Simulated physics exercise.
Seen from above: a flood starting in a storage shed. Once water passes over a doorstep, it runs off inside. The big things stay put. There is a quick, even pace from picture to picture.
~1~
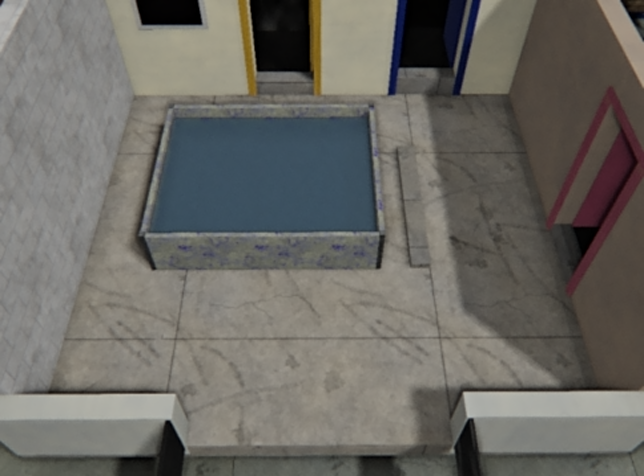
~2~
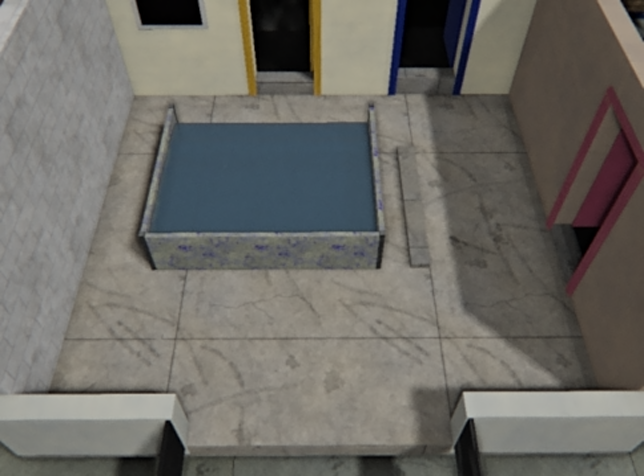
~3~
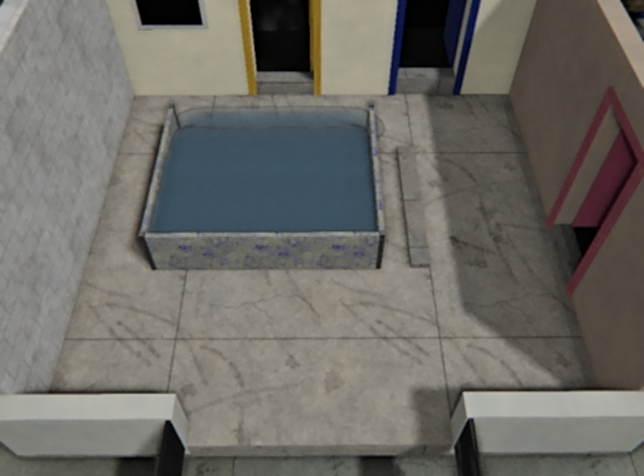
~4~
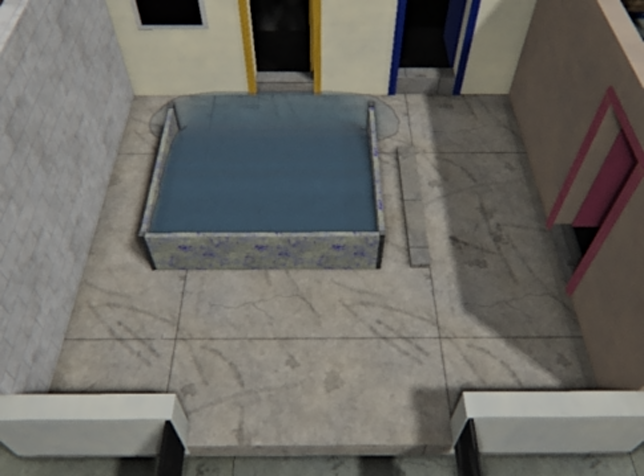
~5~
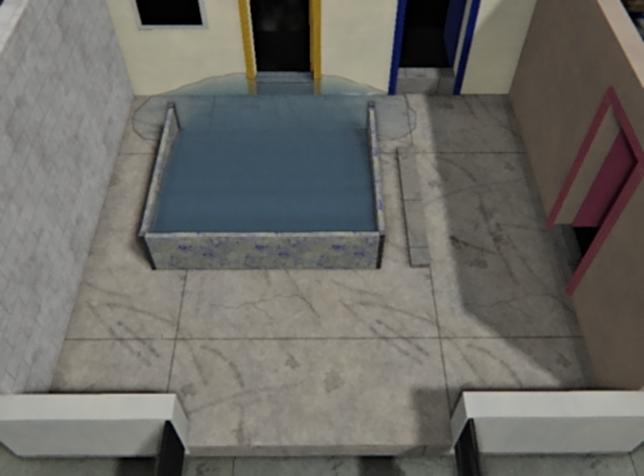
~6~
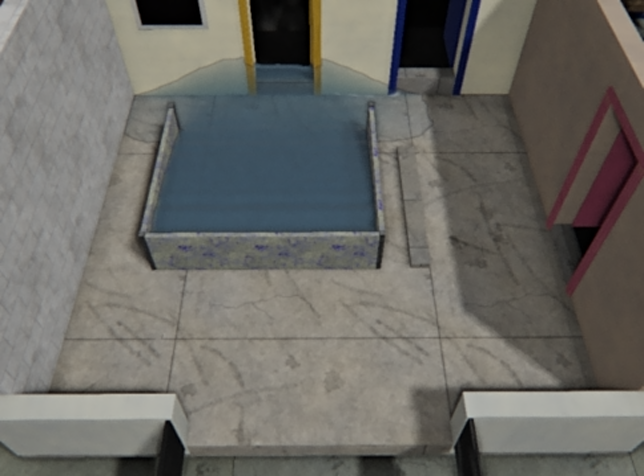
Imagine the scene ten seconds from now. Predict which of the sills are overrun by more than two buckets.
The yellow door is overrun, the pink door is not overrun, the blue door is not overrun.
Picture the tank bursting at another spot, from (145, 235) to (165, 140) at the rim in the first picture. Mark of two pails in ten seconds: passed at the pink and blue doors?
Result - pink: Misses the line; blue: Misses the line.
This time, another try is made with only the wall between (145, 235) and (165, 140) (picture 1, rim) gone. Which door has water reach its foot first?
My answer is the yellow door.
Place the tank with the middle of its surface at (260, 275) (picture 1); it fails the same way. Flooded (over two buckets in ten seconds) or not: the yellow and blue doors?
Result - yellow overshoots, blue undershoots.
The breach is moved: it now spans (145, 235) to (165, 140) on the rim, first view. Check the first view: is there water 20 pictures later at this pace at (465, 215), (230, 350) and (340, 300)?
Untouched, soaked, soaked.
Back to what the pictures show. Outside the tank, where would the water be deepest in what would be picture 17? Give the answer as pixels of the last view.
Around (135, 98).
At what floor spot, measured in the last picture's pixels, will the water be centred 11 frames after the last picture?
I'd put it at around (274, 148).
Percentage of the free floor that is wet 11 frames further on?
It comes to roughly 35 in a hundred.
A moment on, water covers 20 % of the floor; the yellow door over two buckets in, the pink door not reached, the blue door wet at the sill, nothing in.
Next, water covers 35 % of the floor; the yellow door far over two buckets in, the pink door not reached, the blue door wet at the sill, nothing in.
Then, water covers 60 % of the floor; the yellow door far over two buckets in, the pink door wet at the sill, nothing in, the blue door wet at the sill, nothing in.
Later, water covers 90 % of the floor; the yellow door far over two buckets in, the pink door wet at the sill, nothing in, the blue door wet at the sill, nothing in.
In the end, water covers 95 % of the floor; the yellow door far over two buckets in, the pink door under two buckets in, the blue door wet at the sill, nothing in.
